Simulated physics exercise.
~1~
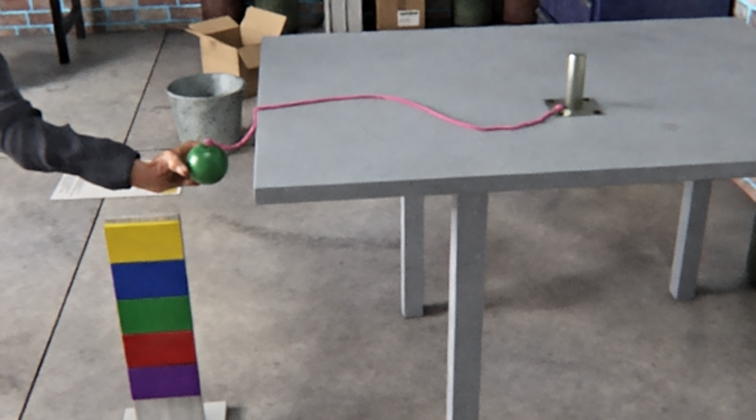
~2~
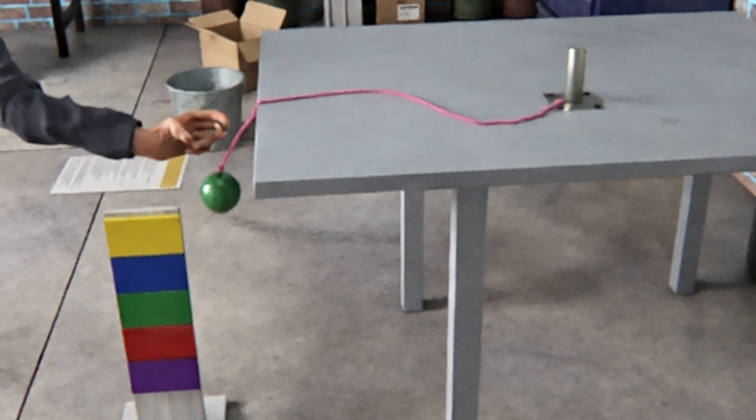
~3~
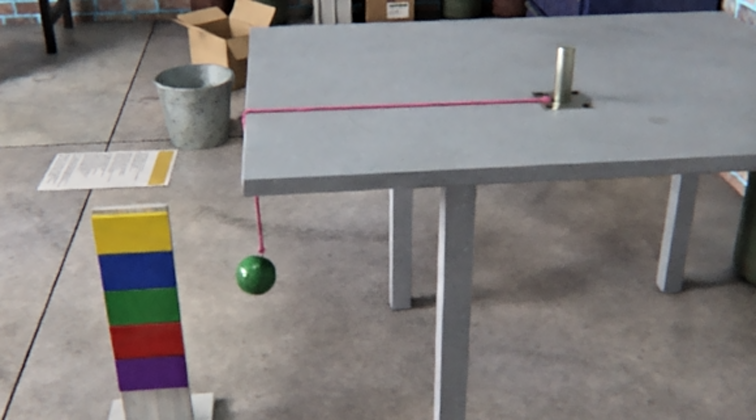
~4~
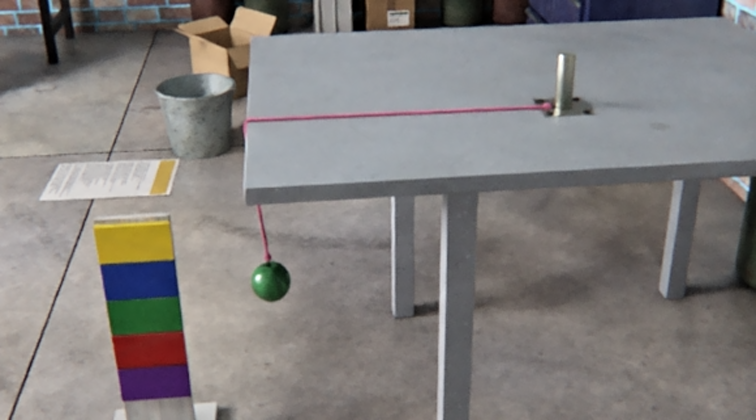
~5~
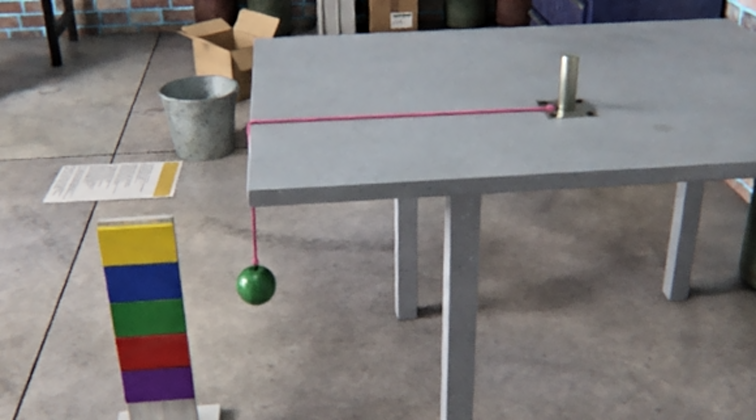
A hand in a dark sleeve holds a shiny green apple just off the left edge of a grey workbench, seen from slightly above by a gently swaying camera in a room with a concrete floor. A slack pink shoelace runs across the top from the apple to a metal post, and below the edge stands a scale of yellow, blue, green, red and purple bands, with a bucket and cardboard box behind. The hand lets go and draws back as the apple drops. The shoelace pulls straight, and the apple swings slightly right, then left, ending hung level with the blue band.
